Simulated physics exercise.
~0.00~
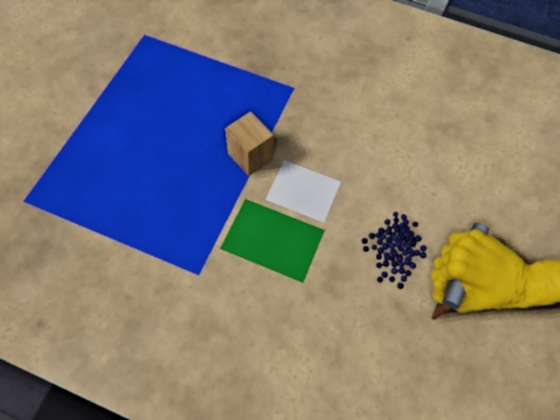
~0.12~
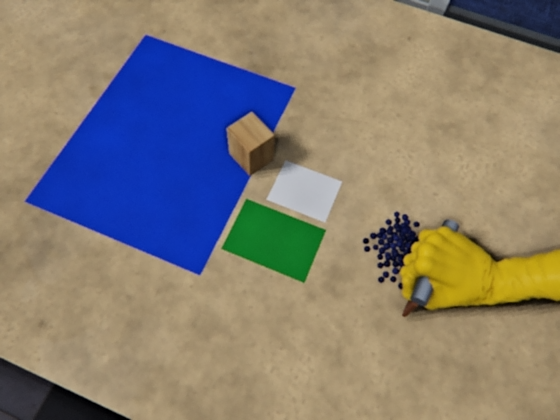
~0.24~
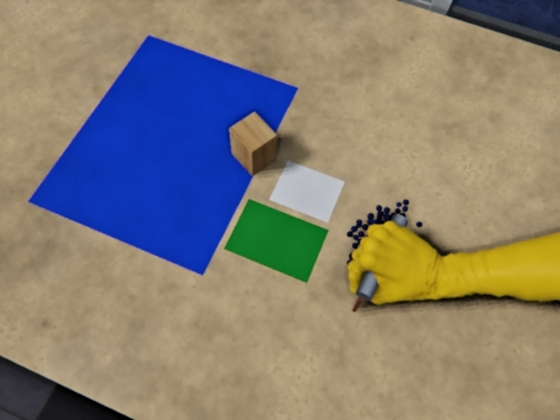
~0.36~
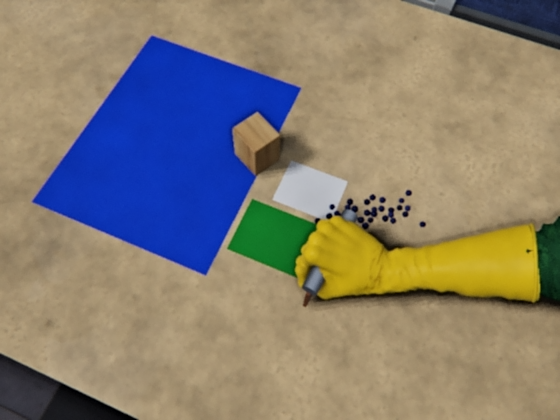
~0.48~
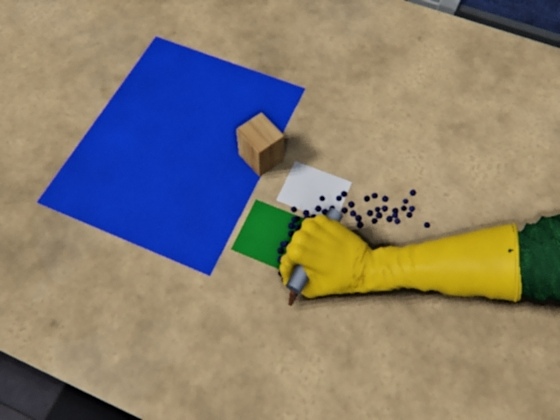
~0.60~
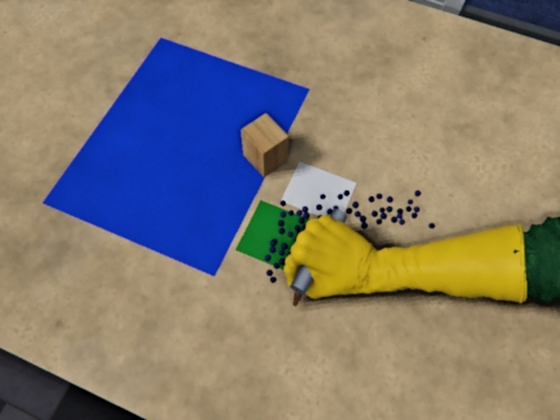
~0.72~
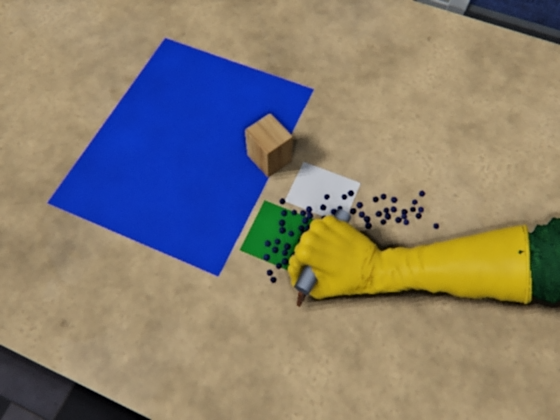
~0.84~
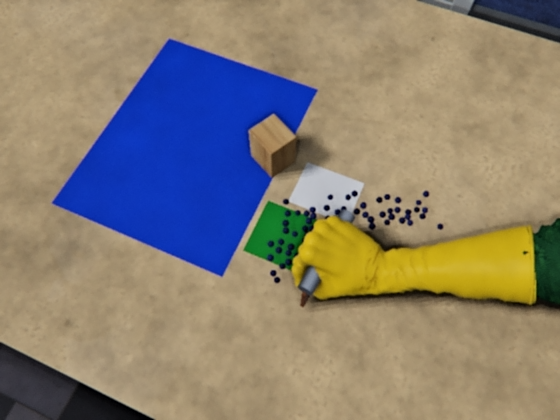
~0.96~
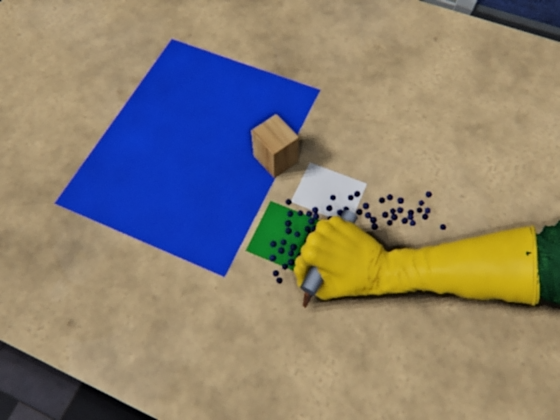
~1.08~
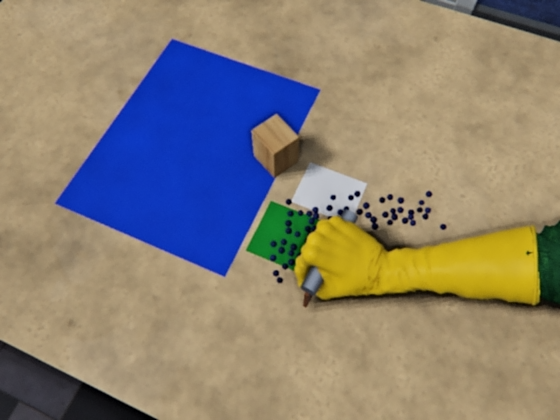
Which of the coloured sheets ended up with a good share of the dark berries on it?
Only the green sheet did. The white sheet caught just a few of the berries, and the blue one stayed clear.
